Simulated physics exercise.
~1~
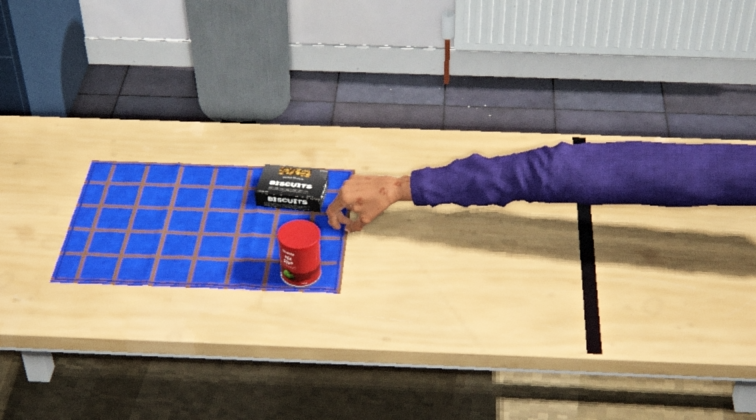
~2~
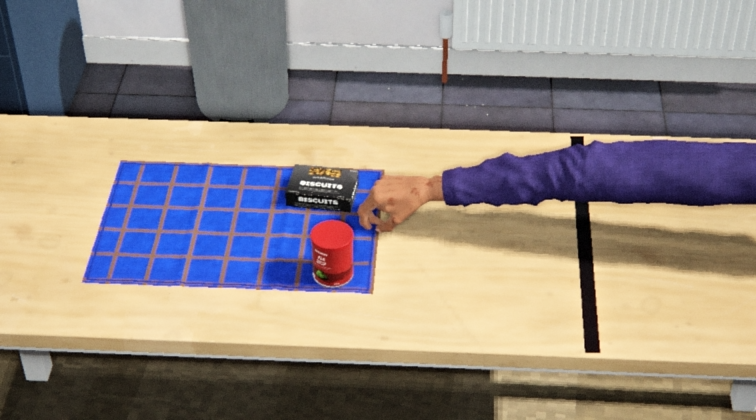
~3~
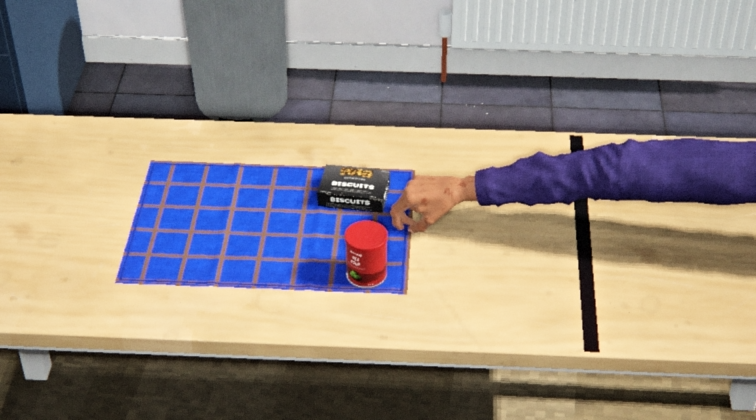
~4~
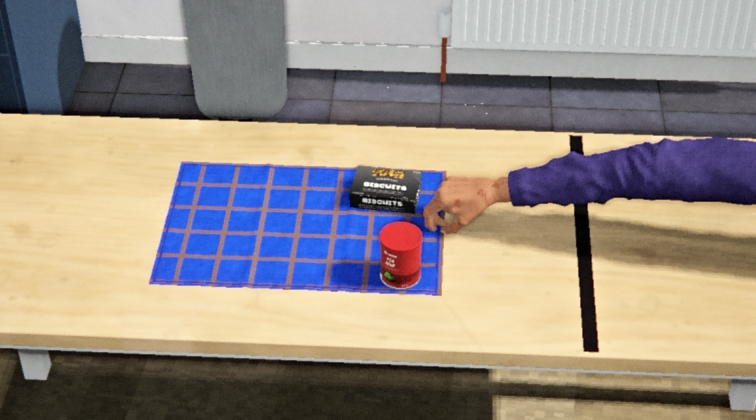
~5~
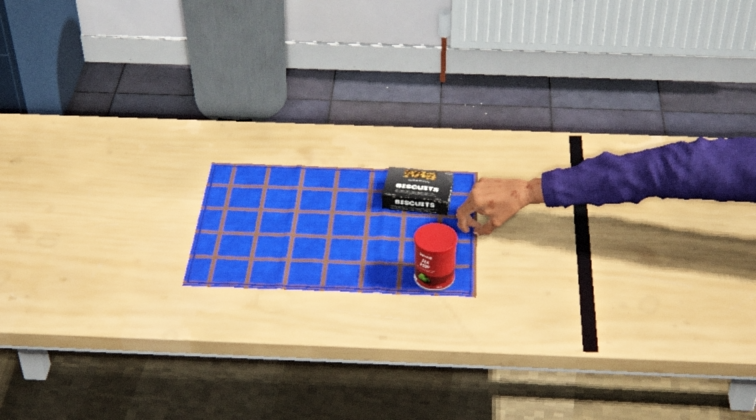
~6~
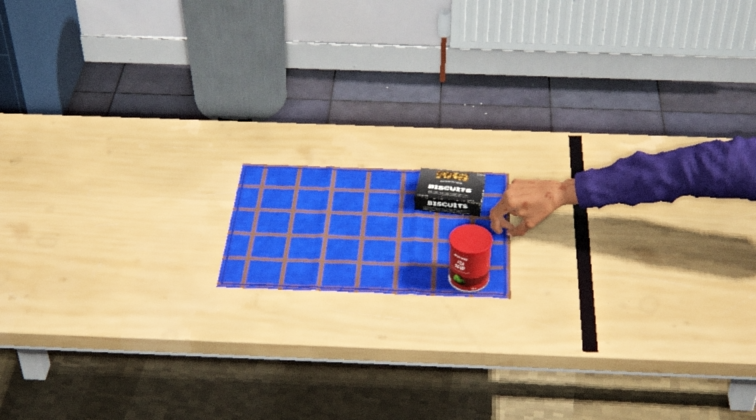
A purple-sleeved arm pulling a blue checked place mat rightward across a wooden table, a red tin and black biscuit packet riding along.
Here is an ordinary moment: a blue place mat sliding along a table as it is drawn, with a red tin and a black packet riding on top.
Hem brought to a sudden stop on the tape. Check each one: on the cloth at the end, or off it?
At the end, the red tin is off the cloth, the black packet is off the cloth.
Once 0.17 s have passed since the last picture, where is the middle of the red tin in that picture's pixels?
Close to (581, 263).
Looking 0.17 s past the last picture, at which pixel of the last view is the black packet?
Close to pixel (554, 196).
Then, 0.06 s after the last picture, hem short of the tape; red tin on the cloth near (512, 261); black packet on the cloth near (489, 193).
Then, 0.17 s after the last picture, hem at the tape; red tin on the cloth near (581, 263); black packet on the cloth near (554, 196).
At rest, hem at the tape; red tin knocked over near (662, 275); black packet ahead of the hem near (603, 198). The red tin leaves the cloth and the black packet shoots off the front.
